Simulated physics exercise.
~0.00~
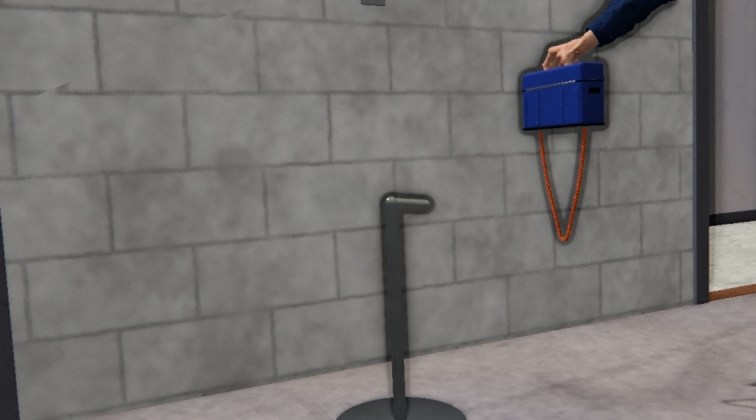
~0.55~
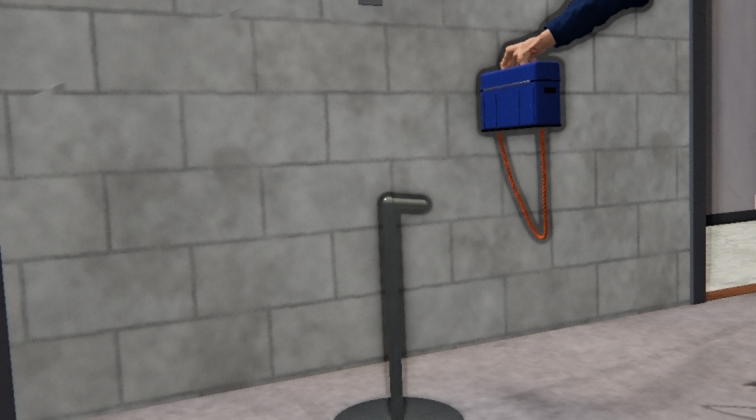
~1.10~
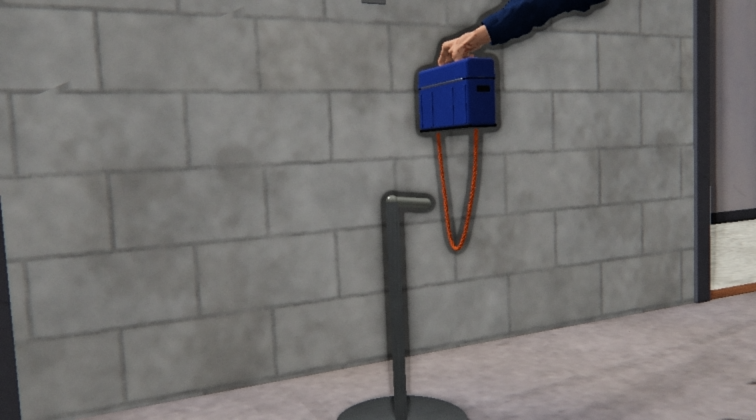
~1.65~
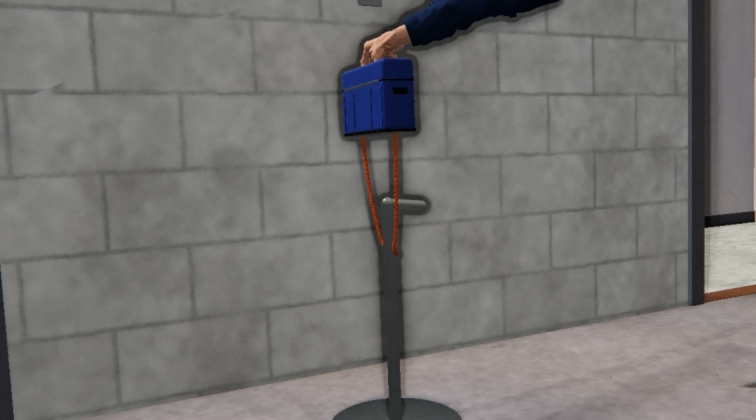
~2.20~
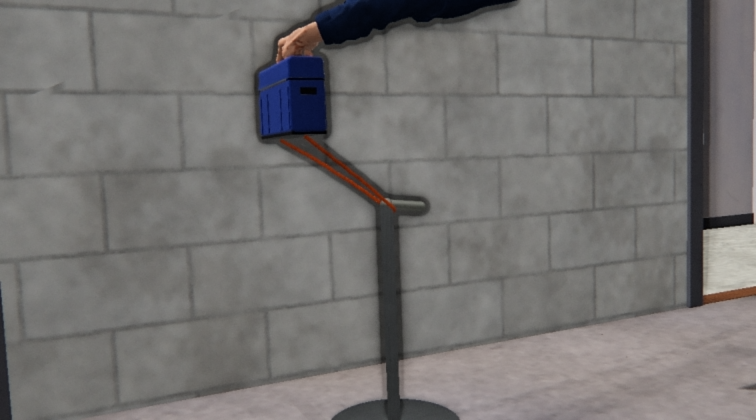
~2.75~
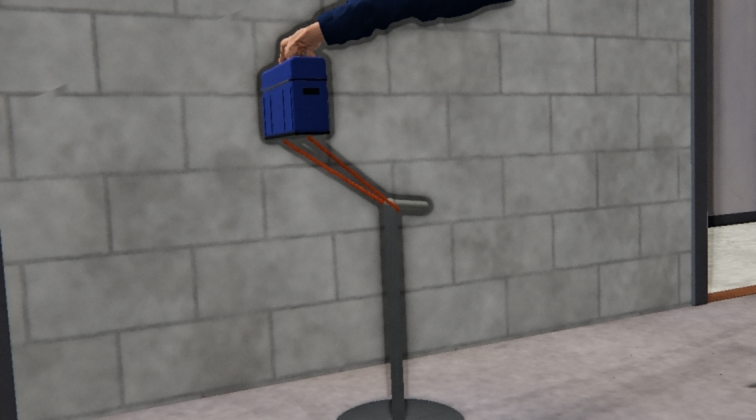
Blue case carried left by a hand past a hooked post, its orange loop catching on the post and pulling tight.
